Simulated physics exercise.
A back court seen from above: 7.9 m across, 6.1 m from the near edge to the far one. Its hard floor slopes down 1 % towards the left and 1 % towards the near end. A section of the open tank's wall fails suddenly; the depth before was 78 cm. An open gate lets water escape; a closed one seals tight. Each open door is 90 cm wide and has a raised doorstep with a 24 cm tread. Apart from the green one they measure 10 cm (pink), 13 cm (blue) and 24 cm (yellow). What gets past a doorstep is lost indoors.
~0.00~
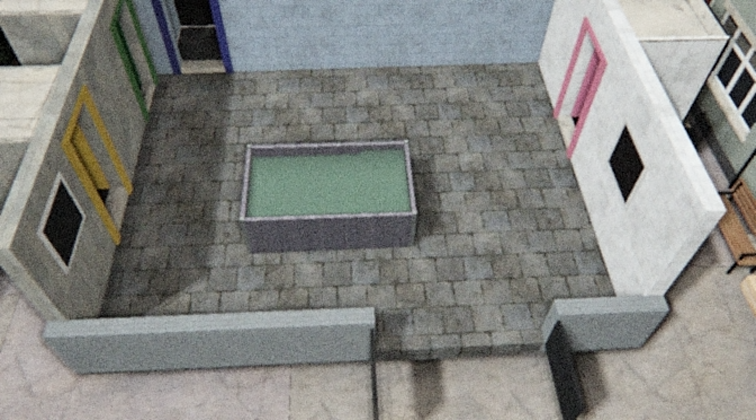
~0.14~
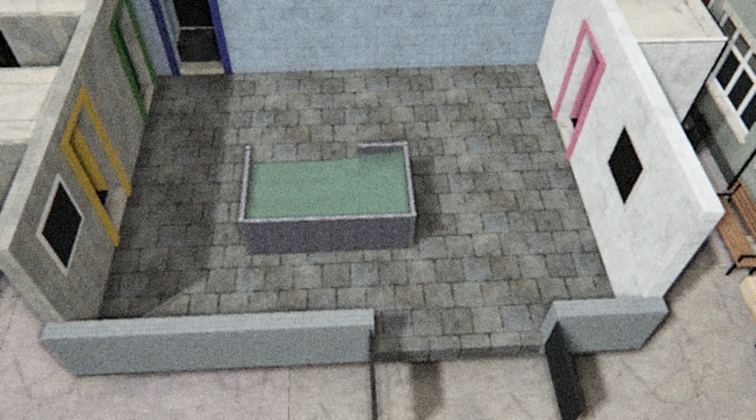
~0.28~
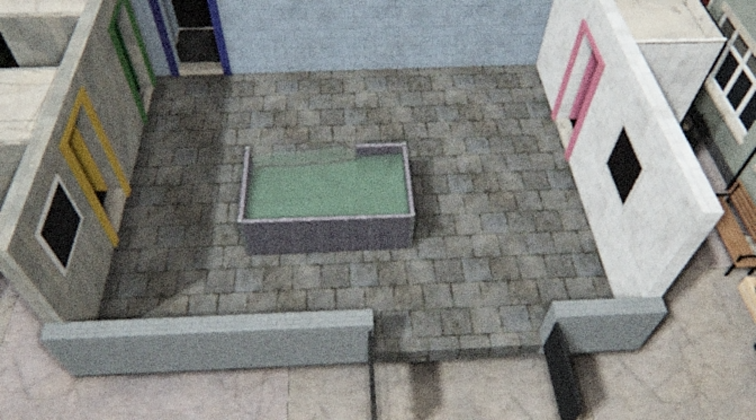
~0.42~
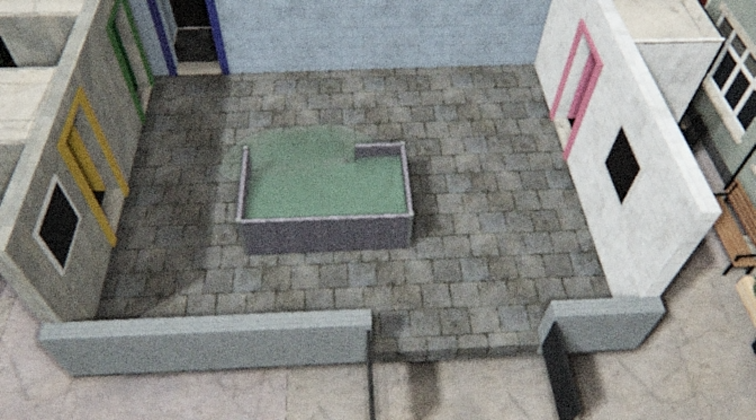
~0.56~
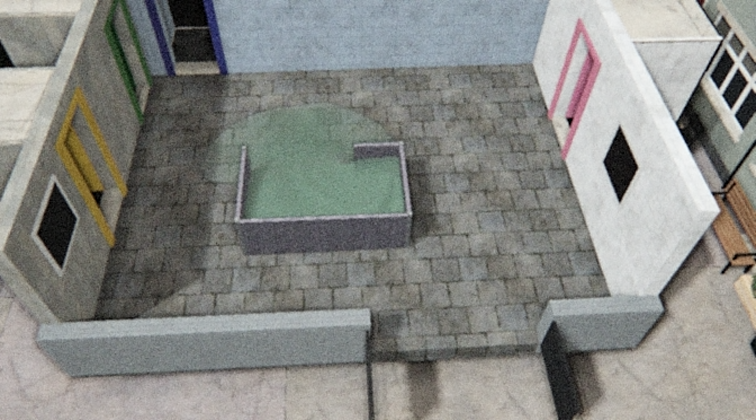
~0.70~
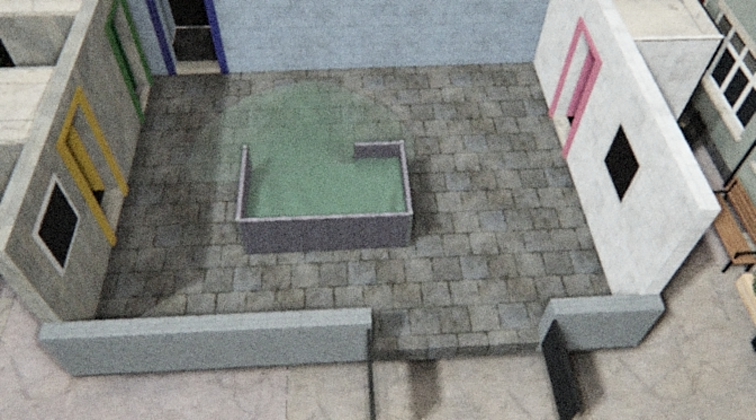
A walled court with a grey stone floor held an open tank of still green water, until part of its far wall gave way and the water spread out across the floor behind it.
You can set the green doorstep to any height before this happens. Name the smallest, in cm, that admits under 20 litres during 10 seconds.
Close to 31 cm is just enough.
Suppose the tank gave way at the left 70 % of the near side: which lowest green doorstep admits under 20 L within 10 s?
About 10.0 cm.
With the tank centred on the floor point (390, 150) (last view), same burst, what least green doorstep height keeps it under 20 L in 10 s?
Then roughly 30 cm.
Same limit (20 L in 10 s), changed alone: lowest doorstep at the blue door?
Roughly 20 cm at blue.
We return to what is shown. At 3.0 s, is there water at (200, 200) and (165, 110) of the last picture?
In that order: Still dry, under water.
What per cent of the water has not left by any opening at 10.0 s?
About 78 per cent.
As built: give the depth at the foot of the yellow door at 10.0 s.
Some 6.0 cm.
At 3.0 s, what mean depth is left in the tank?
About 20 cm.
After 1.4 s water covers 30 % of the floor, deepest (42 cm) near (277, 75); it has not reached the green door.
After 3.0 s water covers 40 % of the floor, deepest (32 cm) near (162, 79); 29 cm at the green door, 142 litres in over its 7 cm doorstep.
After 10.0 s water covers 95 % of the floor, deepest (14 cm) near (88, 352); 8 cm at the green door, 408 litres in over its 7 cm doorstep.
At the green door as built, the water arrived by 1.6 s and peaked near 31 cm at 2.6 s.
Run again over the same 10 s with other heights there, 44 litres in over 25.5 cm, 10 litres over 34.5 cm. The limit of 20 litres is kept from about 31 cm up.
